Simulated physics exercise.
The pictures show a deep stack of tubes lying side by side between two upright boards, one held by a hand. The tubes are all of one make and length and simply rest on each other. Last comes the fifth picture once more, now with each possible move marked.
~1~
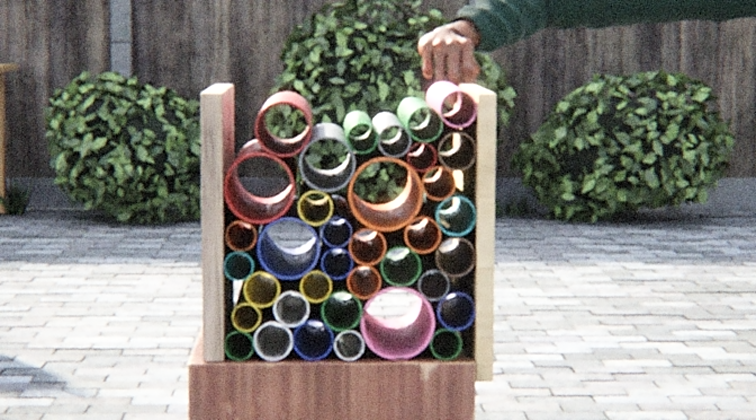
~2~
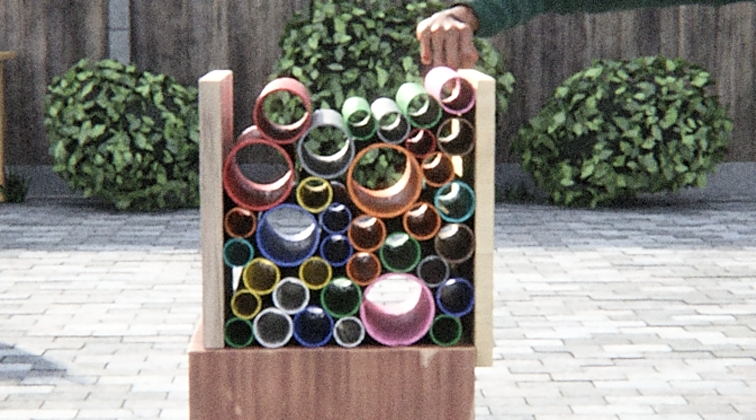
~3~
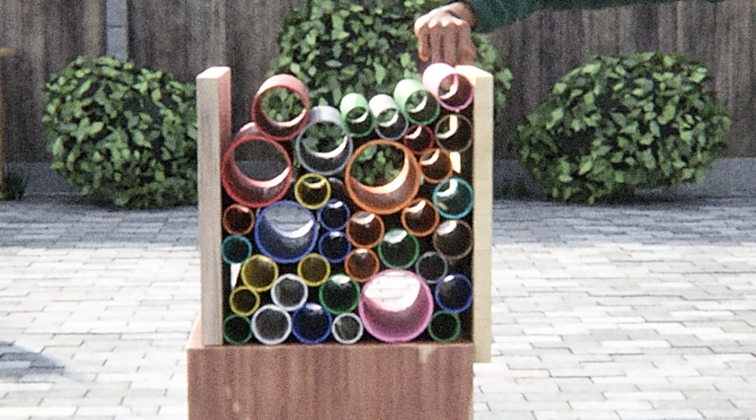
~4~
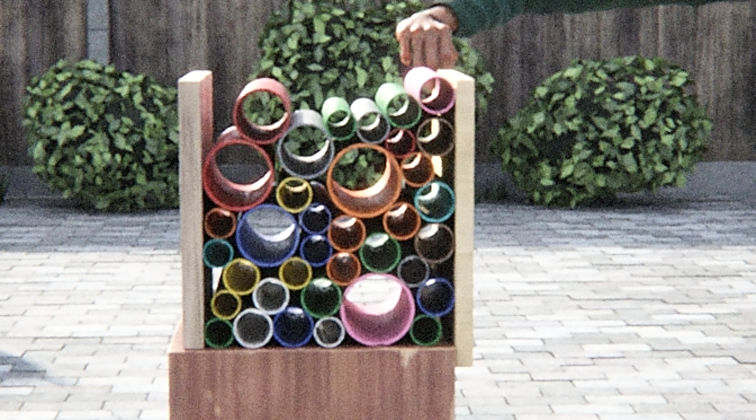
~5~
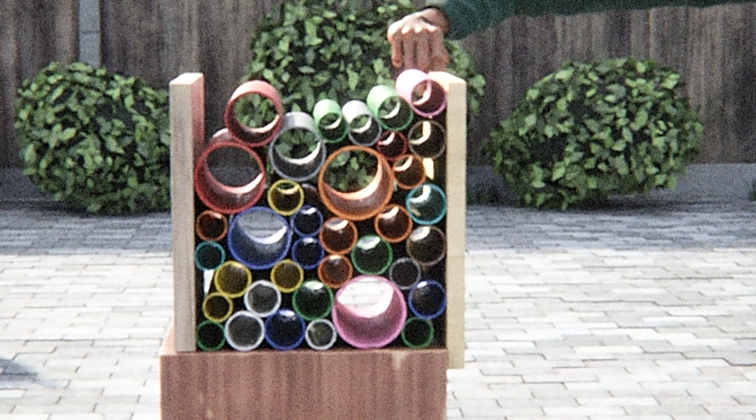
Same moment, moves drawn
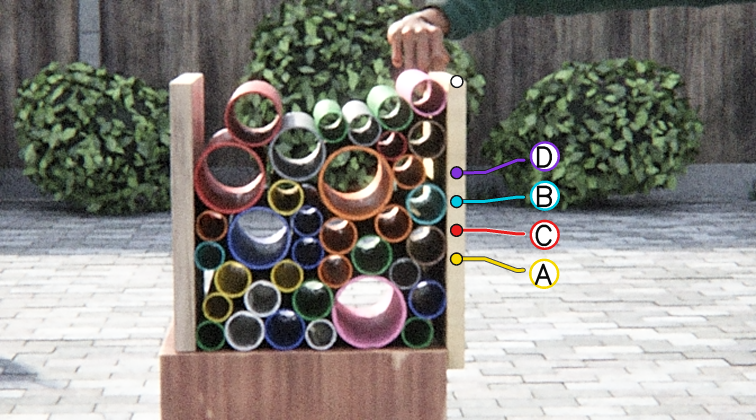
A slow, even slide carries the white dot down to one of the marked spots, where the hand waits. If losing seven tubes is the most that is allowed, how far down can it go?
The lowest mark that will do is A.
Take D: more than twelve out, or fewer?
It loses fewer than twelve.
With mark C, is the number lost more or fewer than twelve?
It loses fewer than twelve.
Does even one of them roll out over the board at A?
Yes.
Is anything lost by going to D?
At D: Yes.
On the marked copy, A at (457, 259); B at (457, 202); C at (457, 230); D at (457, 173); the white dot at (457, 81).
Taking A. A third of the way, top of the board (447, 157).
Two thirds of the way, top of the board (447, 243).
When it is over, top of the board (447, 258), seven out over the board.
As for the rest, B three out over the board; C seven out over the board; D one out over the board.
